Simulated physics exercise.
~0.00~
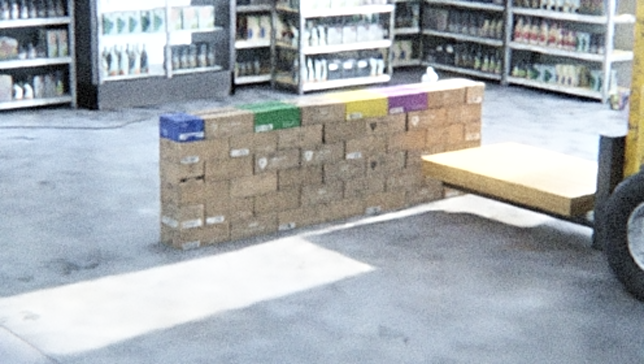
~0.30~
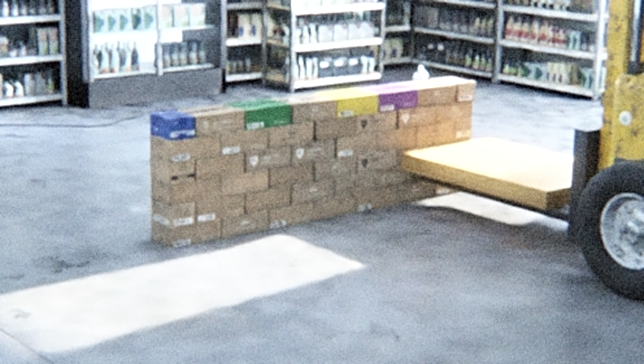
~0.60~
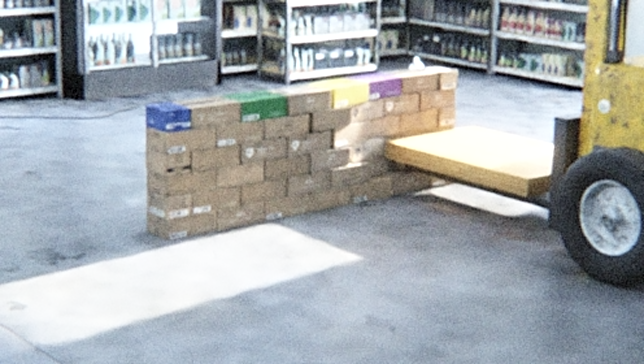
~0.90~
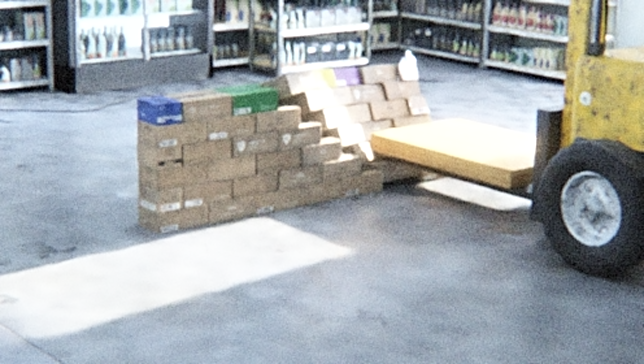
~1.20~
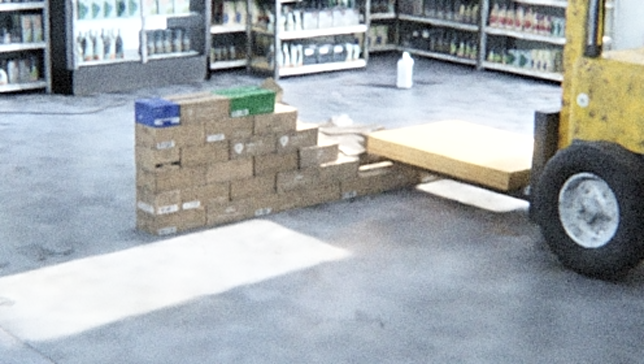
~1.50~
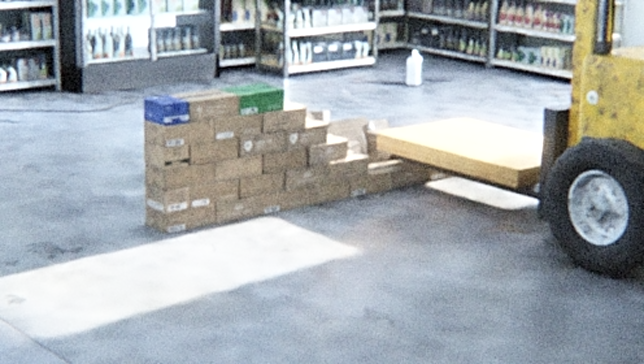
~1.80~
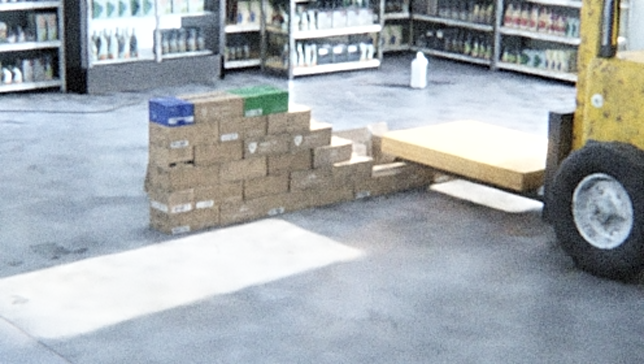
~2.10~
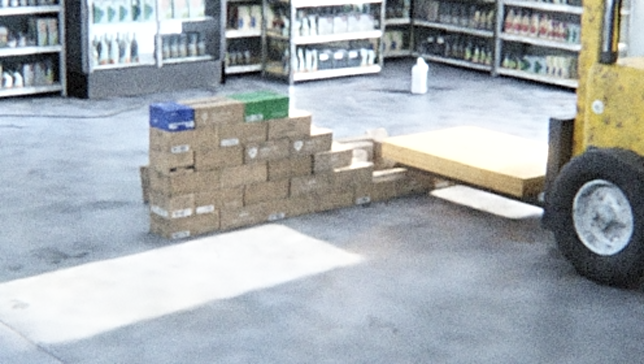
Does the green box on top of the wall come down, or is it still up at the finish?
The green box is still up at the finish. It keeps its level on the top row next to the part that gave way.
Yellow lift truck pushing a platform into a free-standing wall of brown boxes, toppling one end while the green-labelled box stays up.
